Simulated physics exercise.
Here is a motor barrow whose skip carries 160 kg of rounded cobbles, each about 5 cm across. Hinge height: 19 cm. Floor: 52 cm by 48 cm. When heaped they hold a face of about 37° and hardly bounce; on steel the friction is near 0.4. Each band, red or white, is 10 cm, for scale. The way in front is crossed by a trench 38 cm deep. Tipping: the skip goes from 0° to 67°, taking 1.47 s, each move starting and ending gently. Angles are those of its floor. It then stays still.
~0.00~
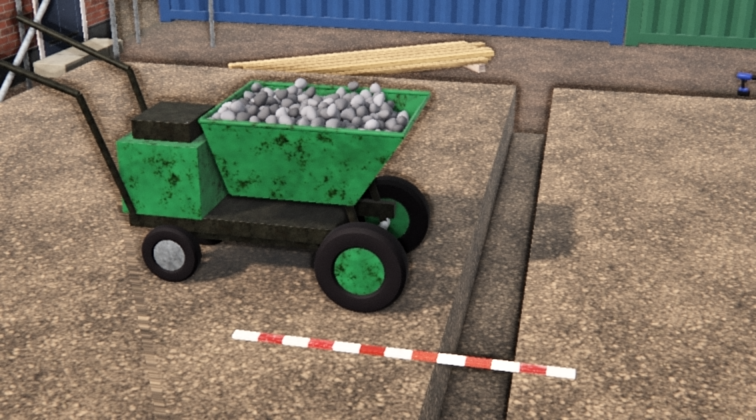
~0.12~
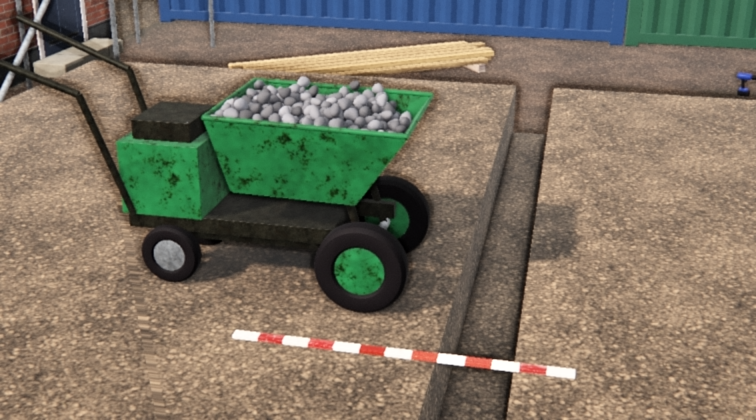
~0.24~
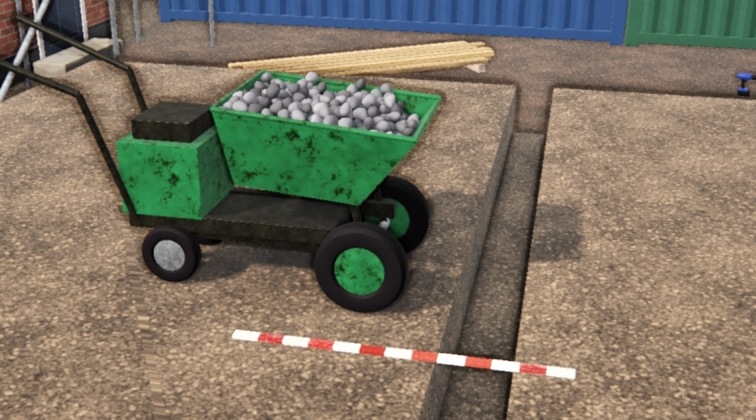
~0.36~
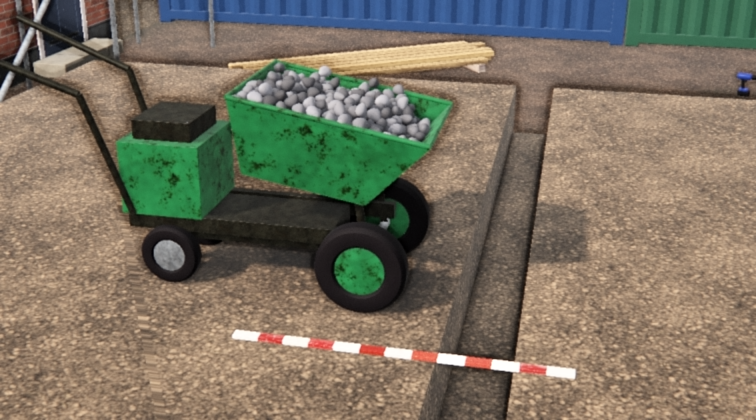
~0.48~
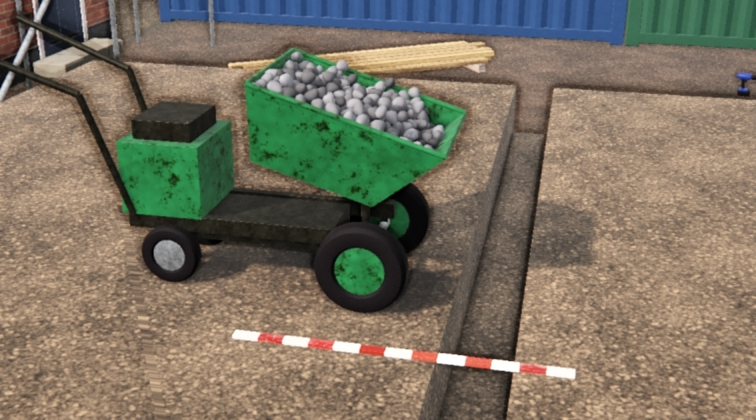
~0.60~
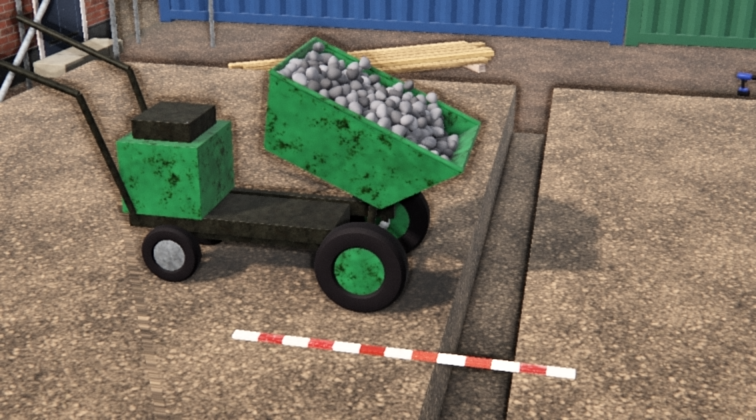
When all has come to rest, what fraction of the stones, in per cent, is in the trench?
At the end about 29 per cent of the stones are there.
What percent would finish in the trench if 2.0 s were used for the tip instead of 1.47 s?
It'd be some 35 per cent.
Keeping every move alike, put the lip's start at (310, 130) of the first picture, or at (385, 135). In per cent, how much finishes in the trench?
Near 80 then near 45 percent.
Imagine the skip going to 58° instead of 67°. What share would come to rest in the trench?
I'd expect around 15 in a hundred.
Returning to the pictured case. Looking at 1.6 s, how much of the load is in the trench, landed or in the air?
Roughly 0 percent of the load.
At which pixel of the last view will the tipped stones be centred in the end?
(561, 294).
After 1.1 s the floor is at 56°; 99 % in the skip, 1 % past the trench; the foremost stones are at (532, 214).
After 1.6 s the floor is at 67°; 63 % in the skip, 1 % in the trench, 36 % past the trench; the foremost stones are at (665, 290).
After 1.9 s the floor is at 67°; 38 % in the skip, 3 % in the trench, 58 % past the trench; the foremost stones are past the picture's edge.
After 3.9 s the floor is at 67°; 10 % in the skip, 29 % in the trench, 61 % past the trench; the foremost stones are past the picture's edge.
